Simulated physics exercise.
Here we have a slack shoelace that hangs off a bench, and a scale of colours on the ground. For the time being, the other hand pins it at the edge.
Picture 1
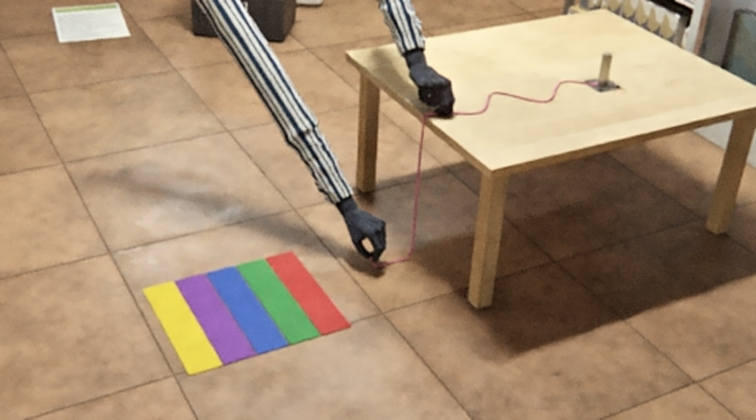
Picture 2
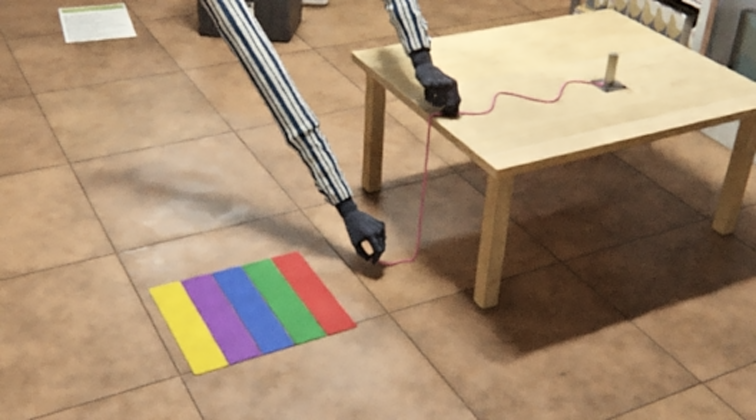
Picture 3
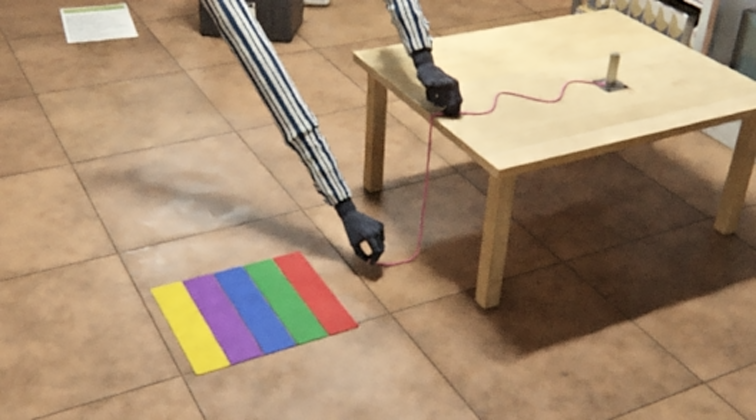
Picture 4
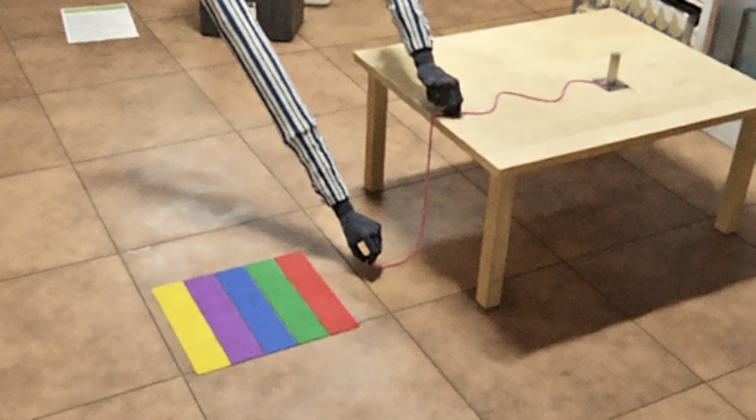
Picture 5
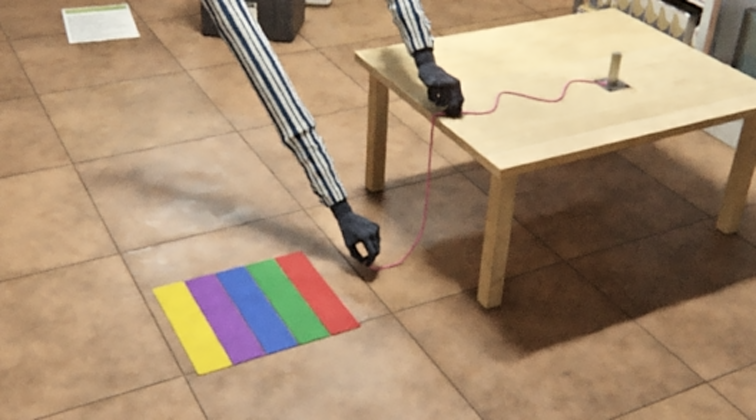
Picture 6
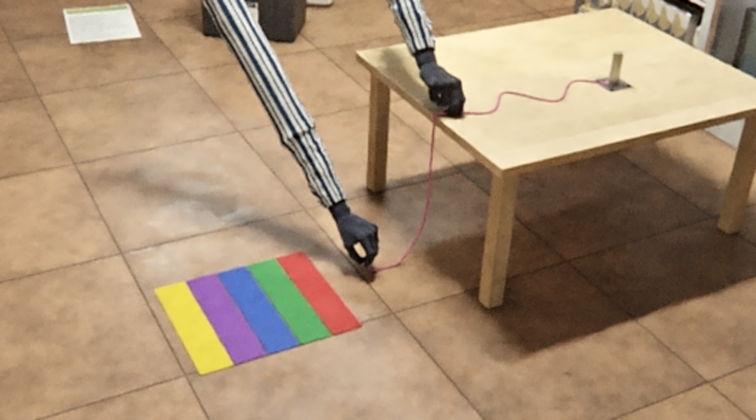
Gloved hand shifting very slightly with a slack red cord near coloured floor stripes, while another hand pins it at a table's edge.
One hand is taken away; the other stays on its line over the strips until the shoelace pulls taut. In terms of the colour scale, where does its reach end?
At purple.
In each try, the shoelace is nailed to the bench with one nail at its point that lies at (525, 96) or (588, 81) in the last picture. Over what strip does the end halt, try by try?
First try blue, second try purple.
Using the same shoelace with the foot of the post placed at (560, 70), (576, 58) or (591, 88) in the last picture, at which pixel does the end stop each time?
Try by try: (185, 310), (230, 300) and (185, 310).
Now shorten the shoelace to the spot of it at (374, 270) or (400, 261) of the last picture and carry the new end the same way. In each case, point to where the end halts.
Roughly at (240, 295) the first time and at (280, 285) the second.
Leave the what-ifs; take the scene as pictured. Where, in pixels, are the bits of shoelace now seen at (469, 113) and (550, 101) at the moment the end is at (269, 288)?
The first ends at (430, 136) and the second at (525, 98).
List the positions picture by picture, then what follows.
The first picture shows end (372, 258); red (326, 316); green (295, 325); blue (264, 334); purple (230, 344); yellow (197, 353).
The second picture shows end (371, 259); shoelace through (570, 82) (537, 100) (492, 106) (431, 118) (424, 184) (418, 246).
The third picture shows end (370, 260).
The fourth picture shows end (367, 261); shoelace through (573, 81) (539, 100) (494, 106) (434, 117) (427, 184) (417, 246).
The fifth picture shows end (365, 262).
The sixth picture shows end (364, 263); shoelace through (575, 81) (542, 100) (497, 106) (436, 117) (429, 184) (412, 245).
Early on, end near (269, 288); over blue.
Midway, end near (238, 297); over blue.
At the end of the slack, end near (219, 302); over purple. It gets as far as the purple strip.
